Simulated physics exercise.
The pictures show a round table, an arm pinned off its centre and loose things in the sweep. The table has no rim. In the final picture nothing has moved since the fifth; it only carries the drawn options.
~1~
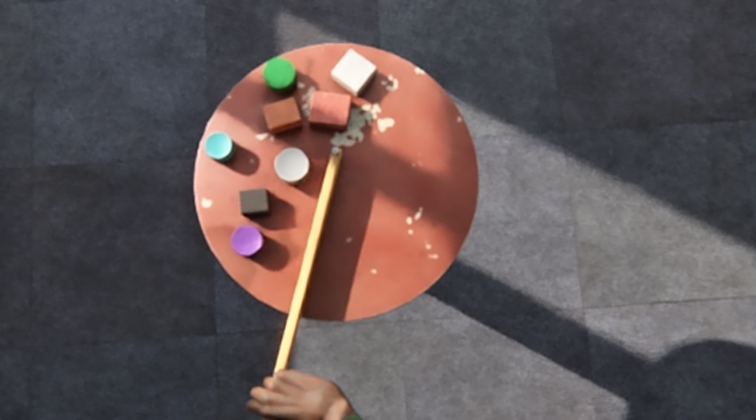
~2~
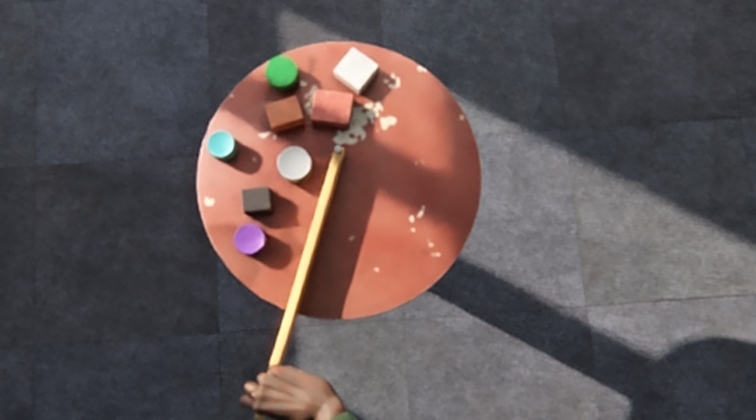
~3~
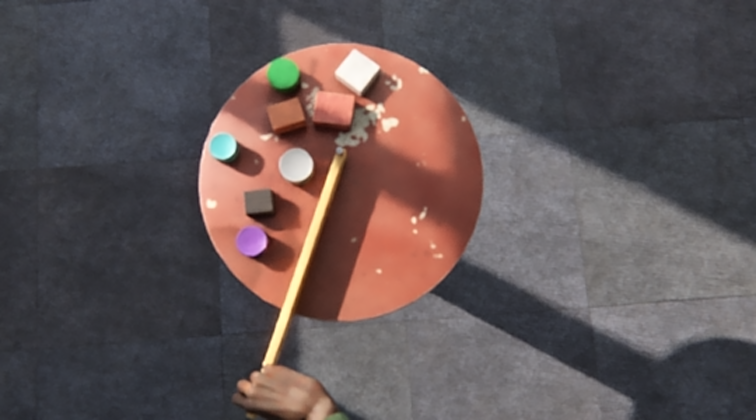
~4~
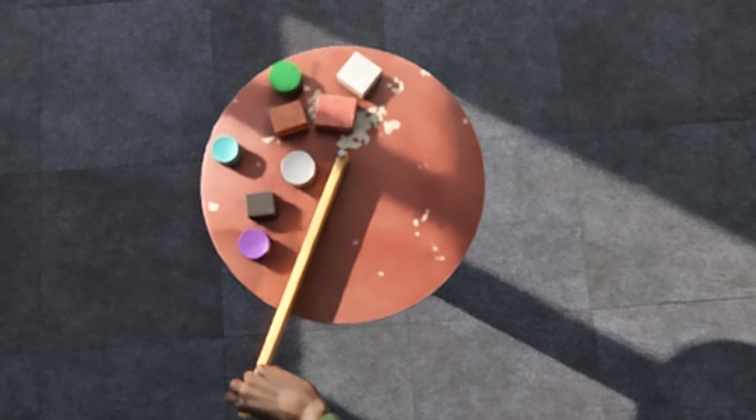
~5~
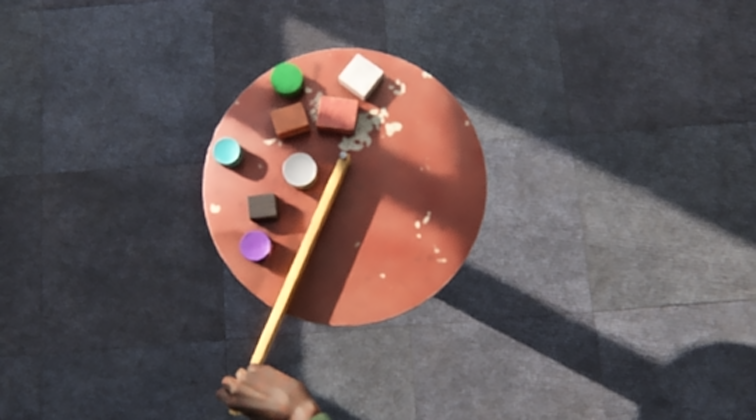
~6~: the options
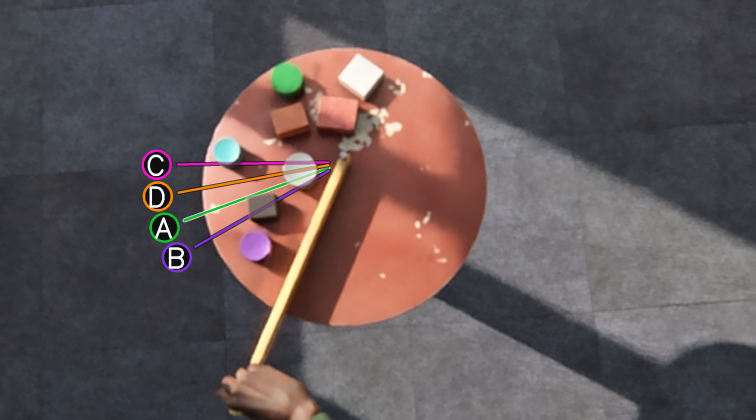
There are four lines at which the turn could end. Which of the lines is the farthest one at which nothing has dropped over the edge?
D.
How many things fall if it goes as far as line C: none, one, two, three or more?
By then, one.
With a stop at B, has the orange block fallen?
By then, no.
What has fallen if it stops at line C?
It is the purple jar.
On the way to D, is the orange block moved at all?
By then, no.
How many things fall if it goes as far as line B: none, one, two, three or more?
The count is none.
On the marked copy, A at (257, 194); B at (263, 209); C at (253, 163); D at (254, 179).
Following D. Soon after the start, arm (281, 223); purple jar (246, 238); turquoise tub (228, 153).
Later, arm (262, 197); purple jar (218, 202); black block (250, 190).
In the end, arm (255, 175); purple jar (208, 170); turquoise tub (226, 146); nothing has fallen.
As for the rest, A is safe but short; B is safe but short; C drops the purple jar.
